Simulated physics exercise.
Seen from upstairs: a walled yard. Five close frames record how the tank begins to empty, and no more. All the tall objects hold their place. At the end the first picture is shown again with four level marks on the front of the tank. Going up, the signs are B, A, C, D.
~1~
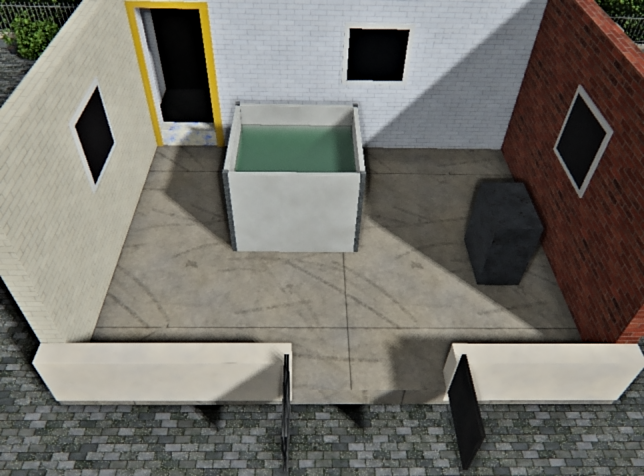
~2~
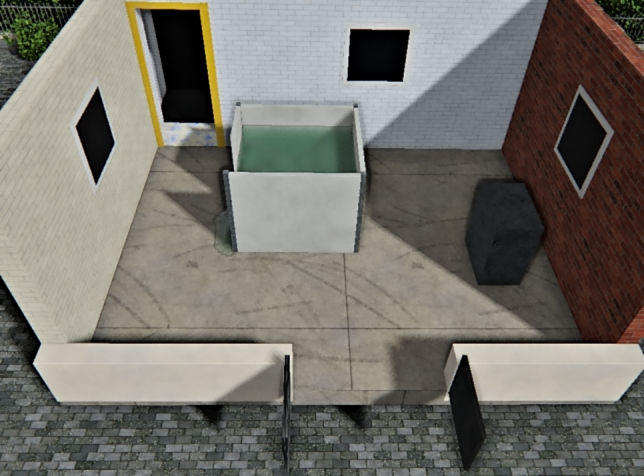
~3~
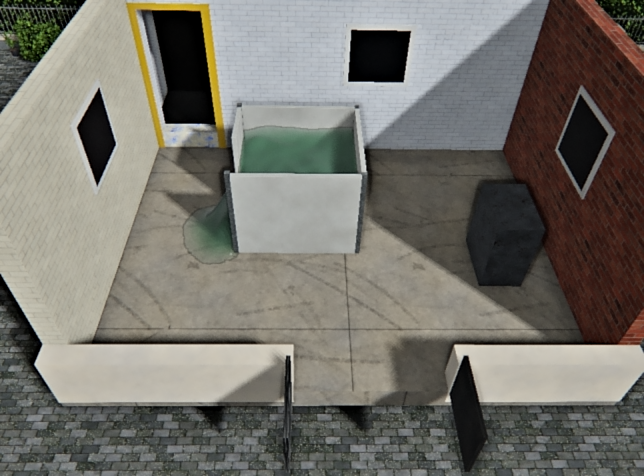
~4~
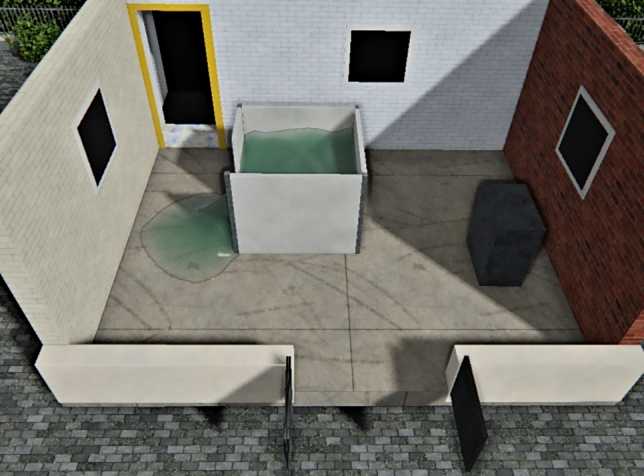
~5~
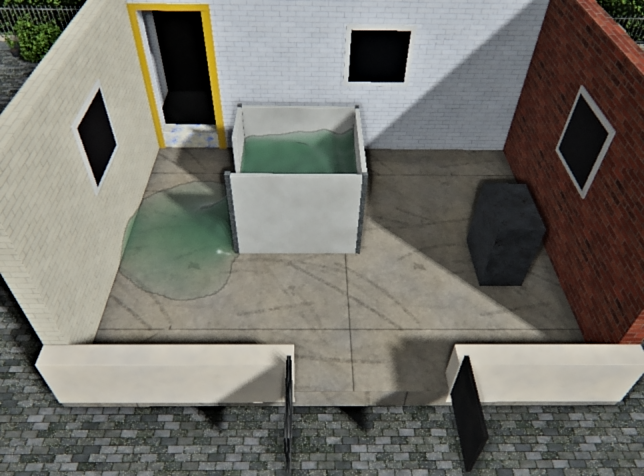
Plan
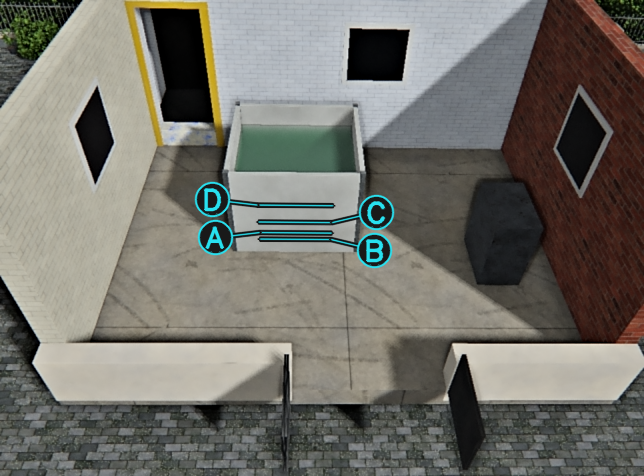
Green water leaking from the left side of a white tank in a walled yard, spreading across the floor toward the left wall.
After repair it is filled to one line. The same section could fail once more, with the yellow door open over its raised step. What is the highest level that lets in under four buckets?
It is D.
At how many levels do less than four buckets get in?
All four.
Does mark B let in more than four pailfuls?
No, that is safe.
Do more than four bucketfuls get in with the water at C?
No, that is safe.
In cyan, A at (295, 232); B at (295, 239); C at (295, 222); D at (295, 205); from the bottom up B, A, C, D.
With A, nothing gets over.
With B, nothing gets over.
With C, nothing gets over.
With D, a bucket or two gets in.
